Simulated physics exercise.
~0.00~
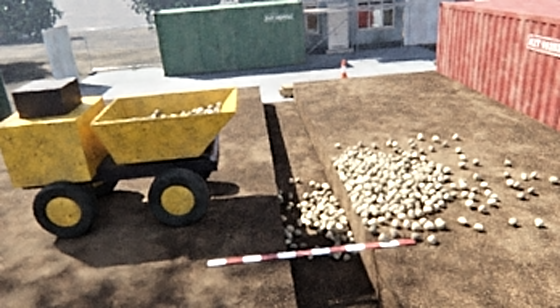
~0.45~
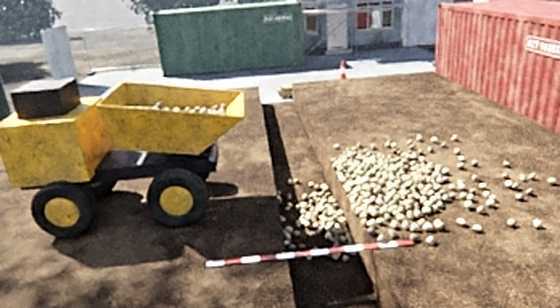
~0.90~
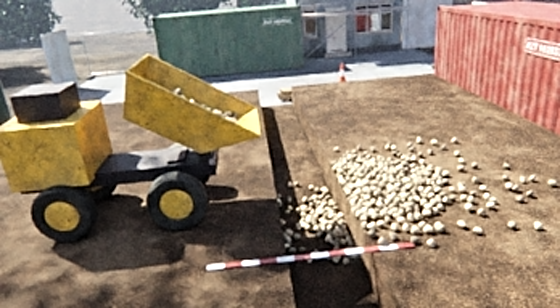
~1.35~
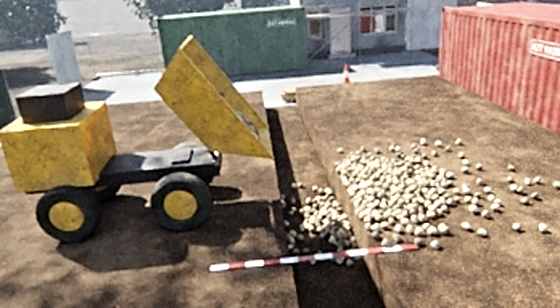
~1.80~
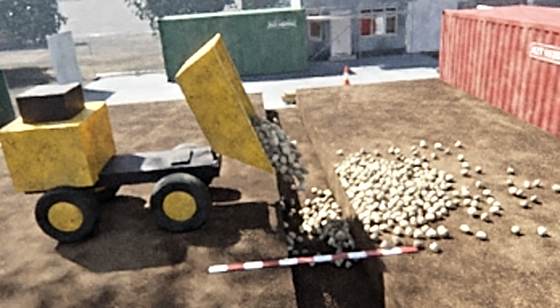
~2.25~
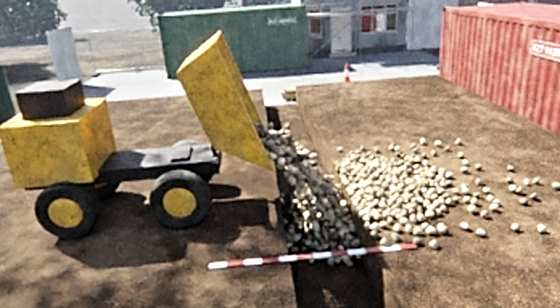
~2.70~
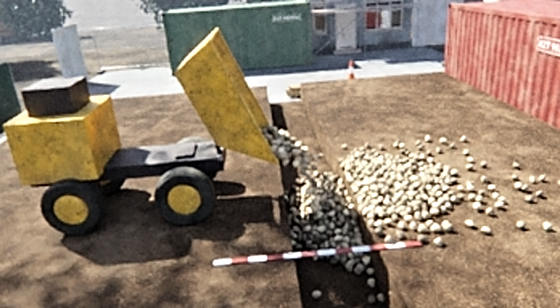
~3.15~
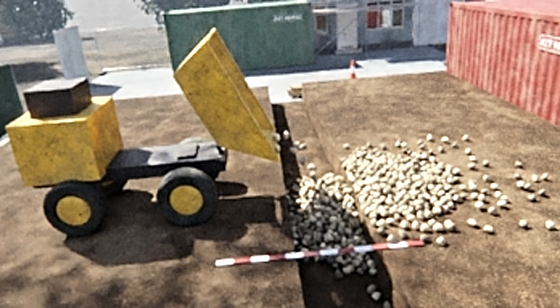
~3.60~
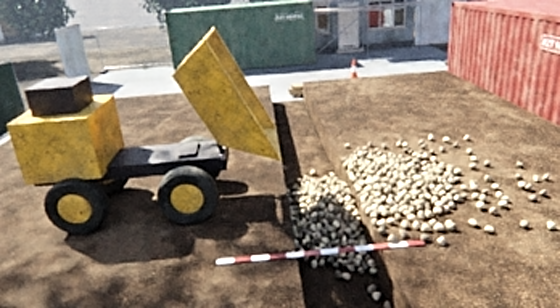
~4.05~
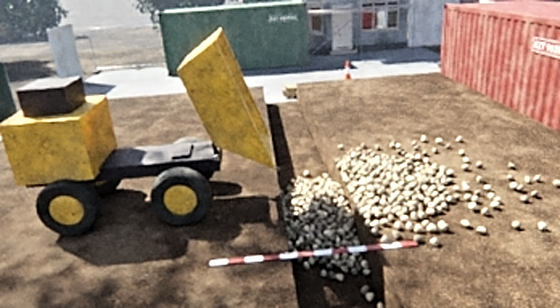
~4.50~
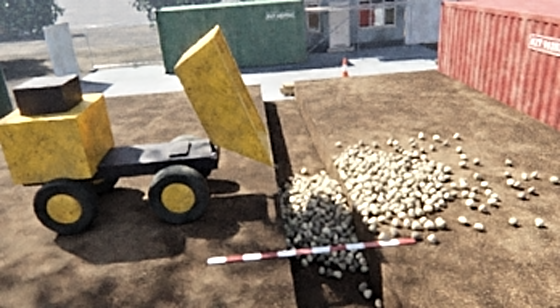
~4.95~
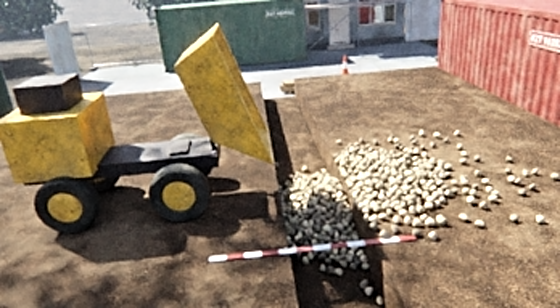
We see a yellow site dumper facing a trench, with pale stones already heaped in and beyond it. Its skip tips steeply forward, stones pour into the trench, the skip jerks slightly, and it ends raised and empty above a fuller pile in the trench.
